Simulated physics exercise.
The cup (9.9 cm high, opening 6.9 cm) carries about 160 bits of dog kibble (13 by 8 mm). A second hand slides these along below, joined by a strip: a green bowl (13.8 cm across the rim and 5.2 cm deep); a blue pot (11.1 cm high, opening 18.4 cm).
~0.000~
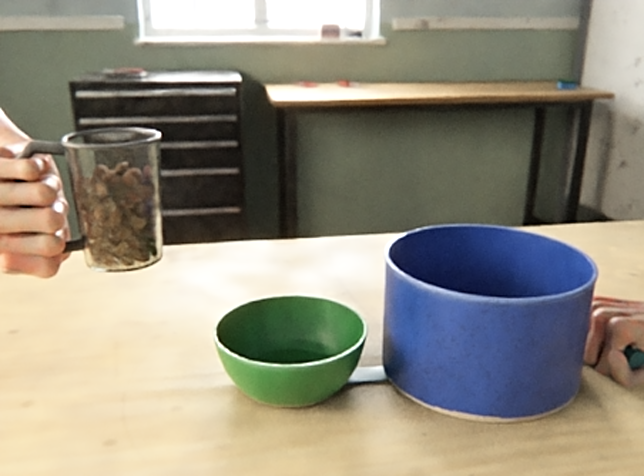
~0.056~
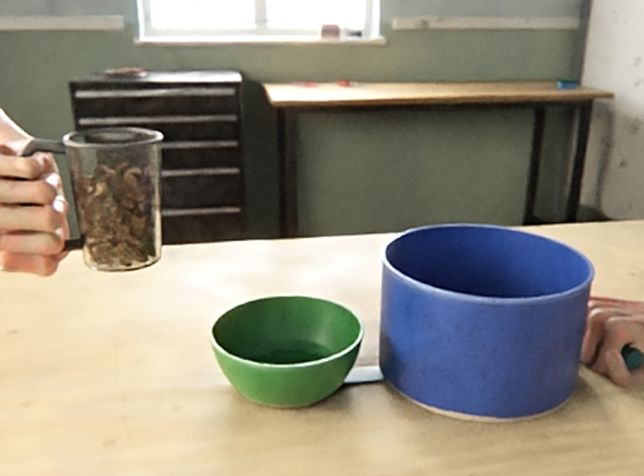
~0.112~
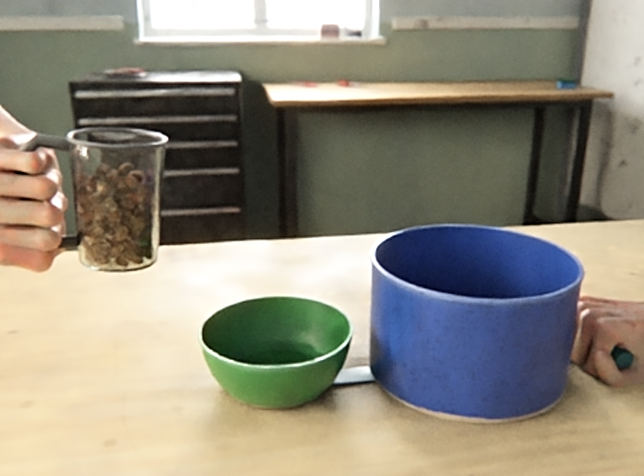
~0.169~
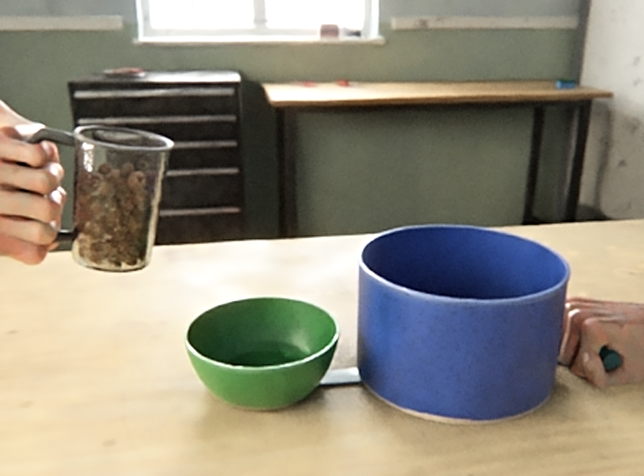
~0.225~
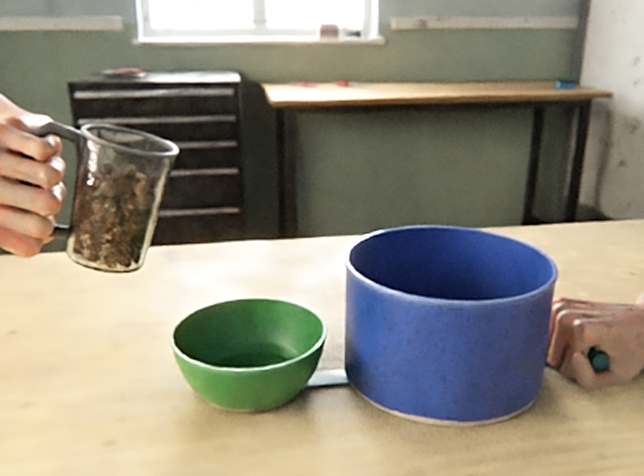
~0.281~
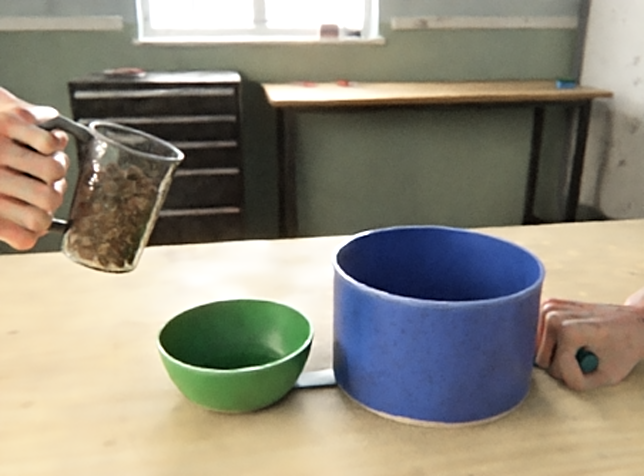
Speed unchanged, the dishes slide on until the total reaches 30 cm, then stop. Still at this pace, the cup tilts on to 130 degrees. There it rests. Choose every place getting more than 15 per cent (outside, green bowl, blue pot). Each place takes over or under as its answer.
Outside everything - under; green bowl - under; blue pot - over.
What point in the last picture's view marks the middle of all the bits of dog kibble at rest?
Centre at rest: Approx. (212, 382) px.
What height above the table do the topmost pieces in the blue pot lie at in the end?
About 3.0 cm.
After 0.76 s, tilt 72 degrees; cup 100 %; middle of all pieces on or above the table near (105, 208).
Then, at 1.15 s, tilt 111 degrees; blue pot 10 %, cup 90 %; middle of all pieces on or above the table near (118, 220).
After 1.51 s, tilt 130 degrees; blue pot 95 %, cup 5 %; middle of all pieces on or above the table near (200, 358).
After 1.86 s, tilt 130 degrees; blue pot 100 %; middle of all pieces on or above the table near (207, 381).
At rest (2.2 s), blue pot 100 %, cup 0 %, green bowl 0 %, outside 0 %.
